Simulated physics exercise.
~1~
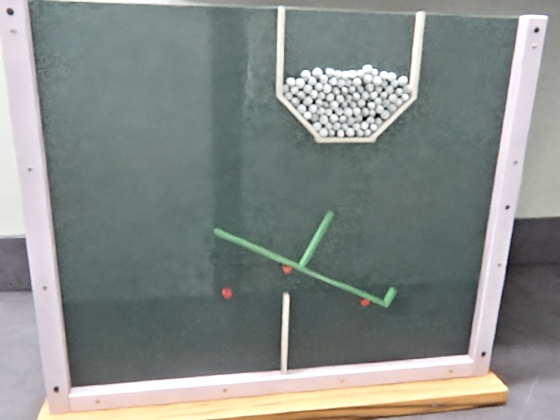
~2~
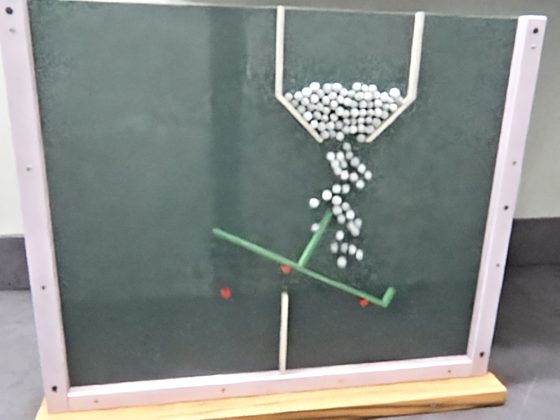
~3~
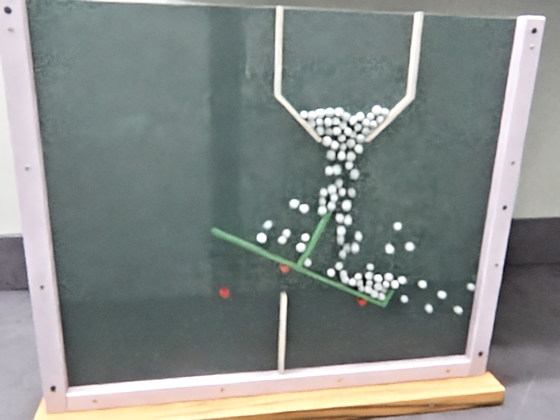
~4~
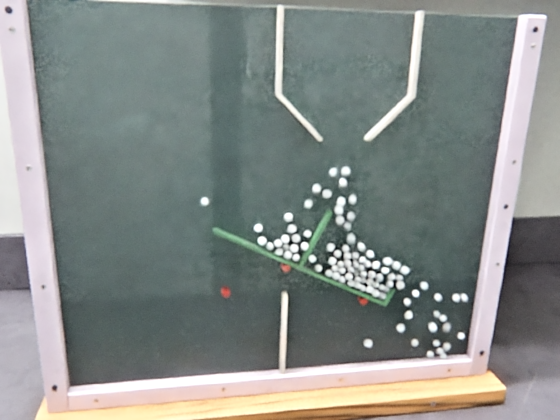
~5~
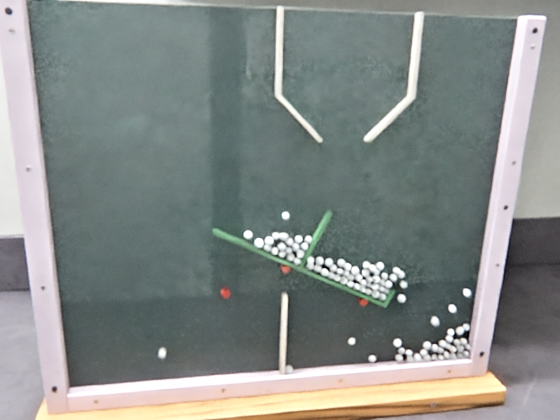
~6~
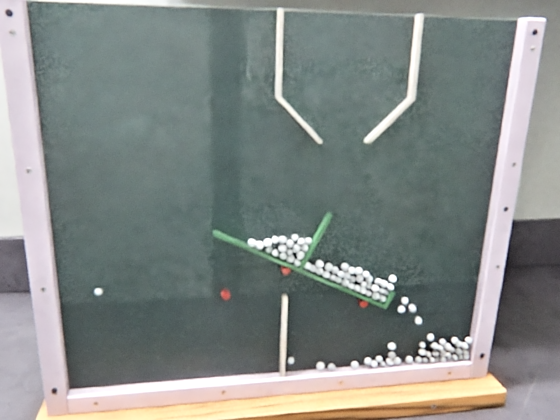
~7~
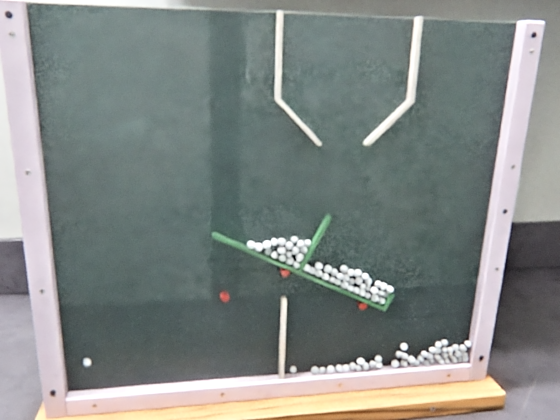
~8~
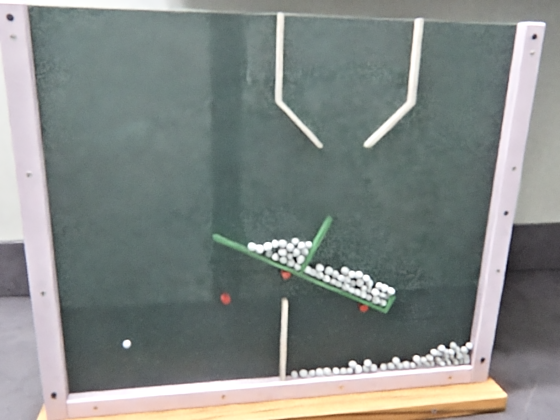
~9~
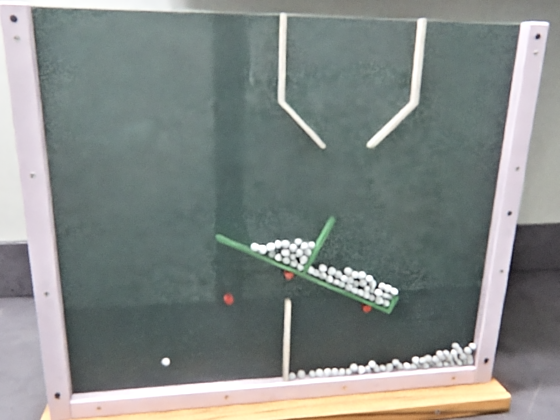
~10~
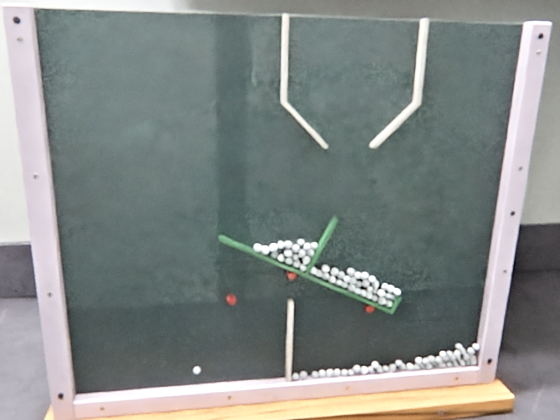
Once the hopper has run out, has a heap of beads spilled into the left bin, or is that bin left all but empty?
The left bin is left all but empty, with just a lone bead on its floor. The rest lie on the green tray, which holds the most, and in the right bin, which holds some.
Against a pale wall, a dark upright case with a clear front and a light frame stands on a wooden base, seen from the front by a slightly swaying camera. White beads fill a hopper at the top, above a green tray sloping down to the right and two bins split by a short divider. The beads pour out, strike the tray and pile up on both sides of its upright stop. Many spill off the low right end into the right bin, while one bounces away to the left. The hopper empties, and the tray stays tilted and loaded, with a sloping heap in the right bin and a lone bead on the left floor.
